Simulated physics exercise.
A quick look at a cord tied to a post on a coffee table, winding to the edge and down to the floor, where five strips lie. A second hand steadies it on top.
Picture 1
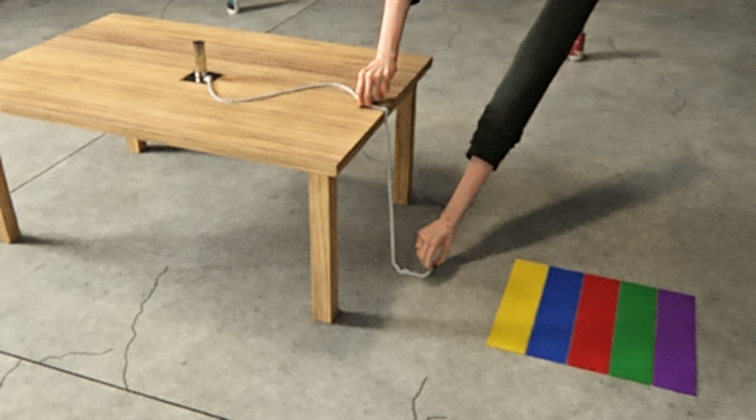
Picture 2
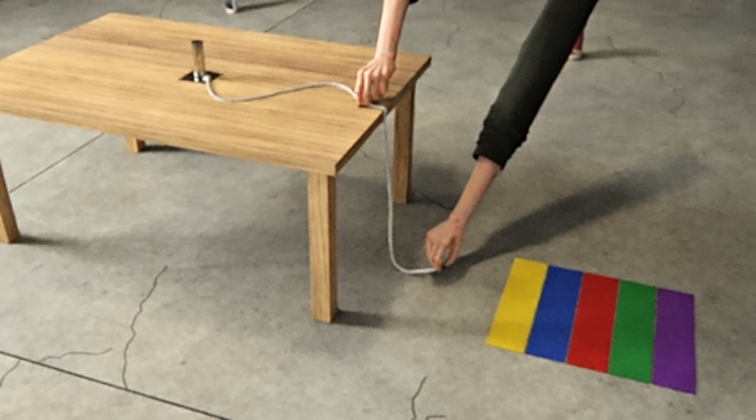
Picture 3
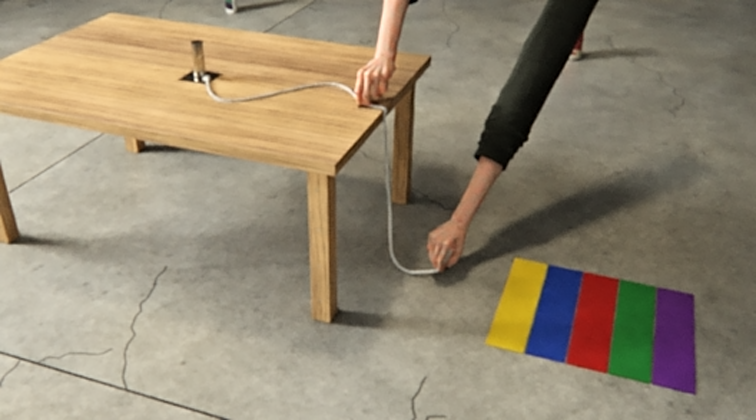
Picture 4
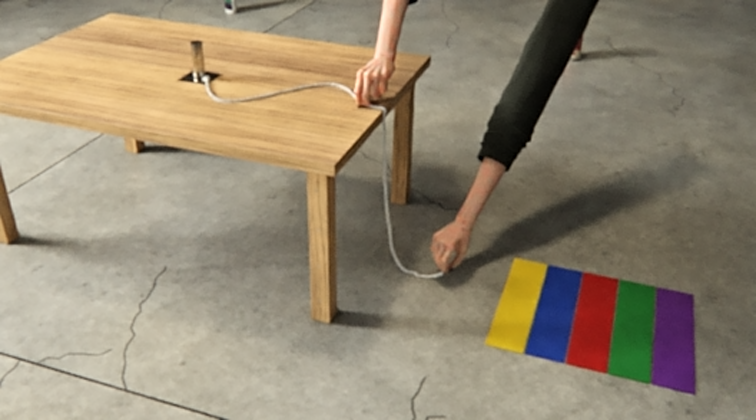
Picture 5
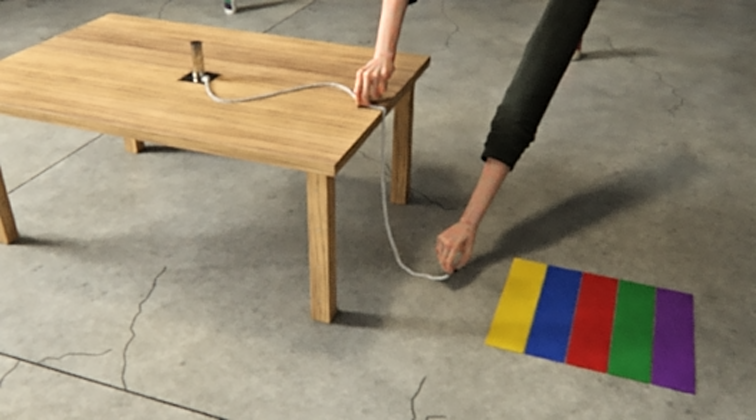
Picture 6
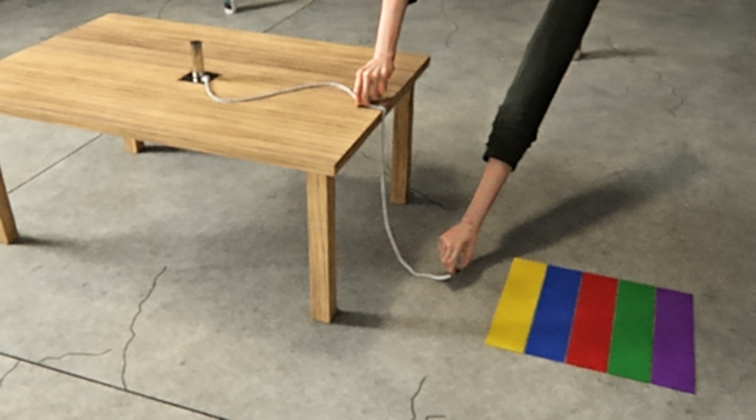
A hand held a pale cord at the edge of a wooden table while another, near the floor, drew its end slightly to the right, toward five colored strips, shifting the hanging part a little.
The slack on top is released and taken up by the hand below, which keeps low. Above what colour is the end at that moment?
Over green.
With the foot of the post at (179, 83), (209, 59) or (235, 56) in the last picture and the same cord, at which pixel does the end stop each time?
In that order: (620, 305), (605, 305) and (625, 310).
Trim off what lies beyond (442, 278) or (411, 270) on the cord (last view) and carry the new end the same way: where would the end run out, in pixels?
The places are (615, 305) and (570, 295).
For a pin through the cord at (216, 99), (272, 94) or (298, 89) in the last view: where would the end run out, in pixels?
The places are (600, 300), (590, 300) and (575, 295).
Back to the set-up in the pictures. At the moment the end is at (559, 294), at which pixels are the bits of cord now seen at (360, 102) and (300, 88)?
Near (392, 150) and (334, 104).
Soon after, end near (560, 294); over blue.
After that, end near (607, 304); over red.
At the stop, end near (636, 310); over green. The end stops over the green strip.
